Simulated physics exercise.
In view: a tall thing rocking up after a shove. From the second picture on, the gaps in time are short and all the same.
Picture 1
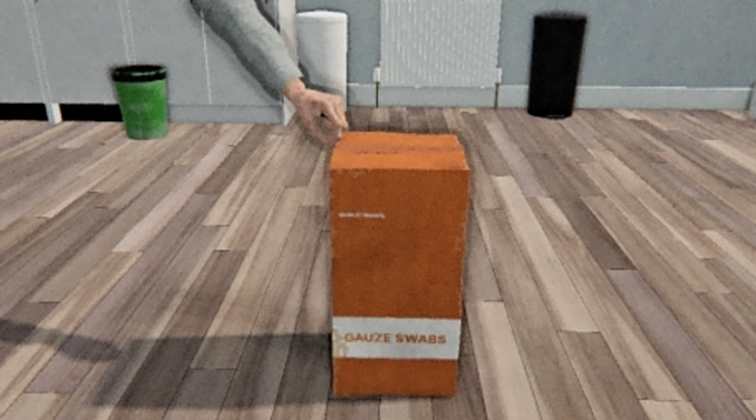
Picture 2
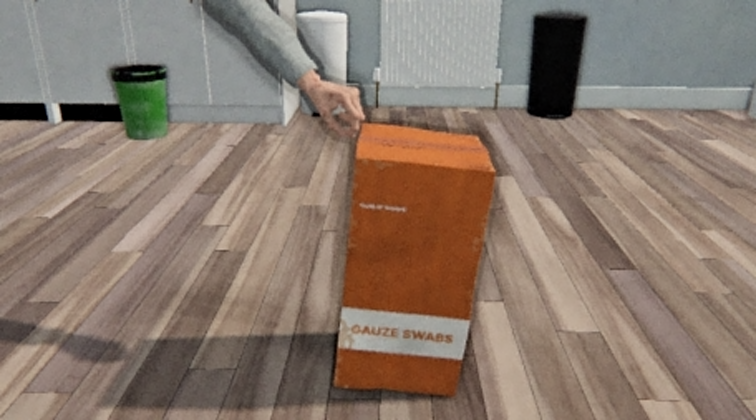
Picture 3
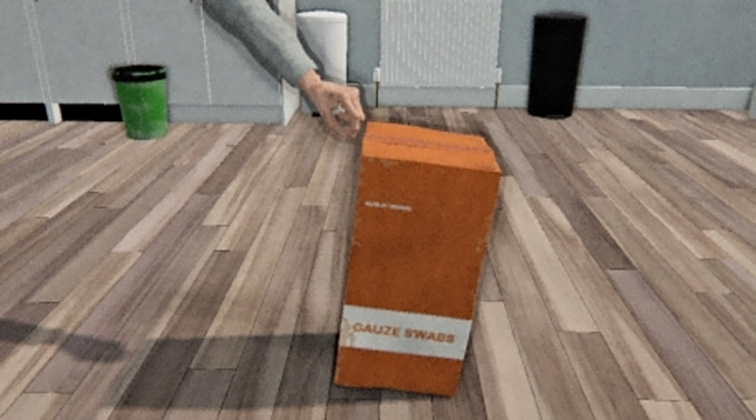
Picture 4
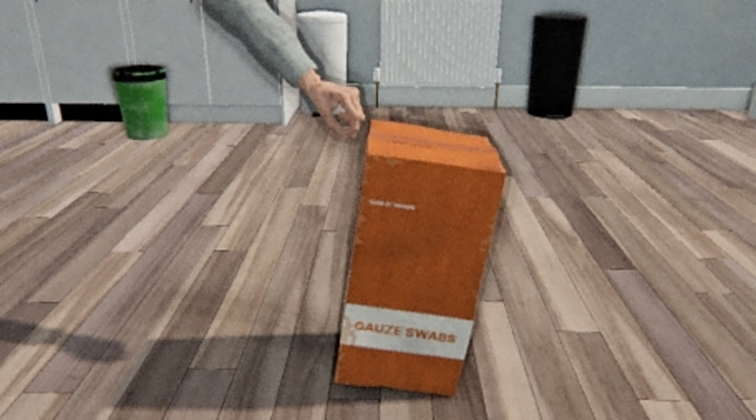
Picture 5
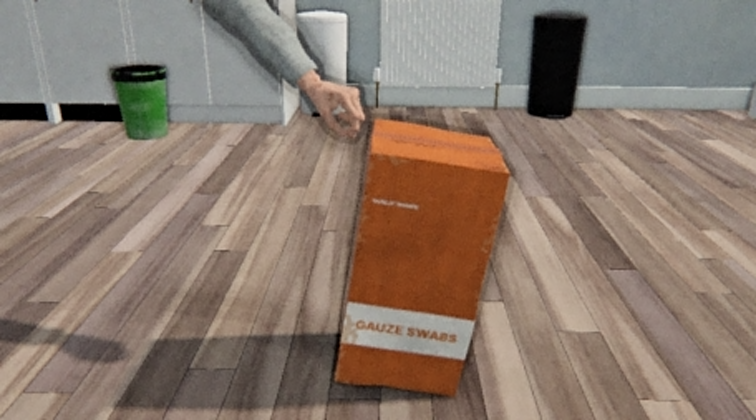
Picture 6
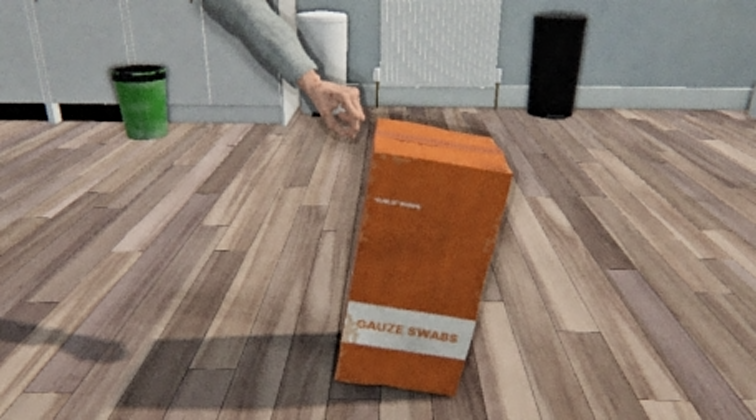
A tall orange box of gauze swabs stood upright on a wooden floor until a hand pushed its top from the left, and it tilted to the right, leaning slightly further more and more slowly.
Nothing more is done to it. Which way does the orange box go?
In the end the orange box rocks back upright.
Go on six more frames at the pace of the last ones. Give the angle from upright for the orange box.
It would show 8°.
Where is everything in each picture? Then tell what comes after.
The first frame shows orange box (396, 263) upright.
The second frame shows orange box (408, 259) 5° off upright.
The third frame shows orange box (411, 258) 7° off upright.
The fourth frame shows orange box (412, 257) 8° off upright.
The fifth frame shows orange box (414, 257) 8° off upright.
The sixth frame shows orange box (416, 256) 9° off upright.
Then, 0.24 s after the last picture, orange box upright near (397, 263).
At rest, the orange box returns to its base, near (396, 263).
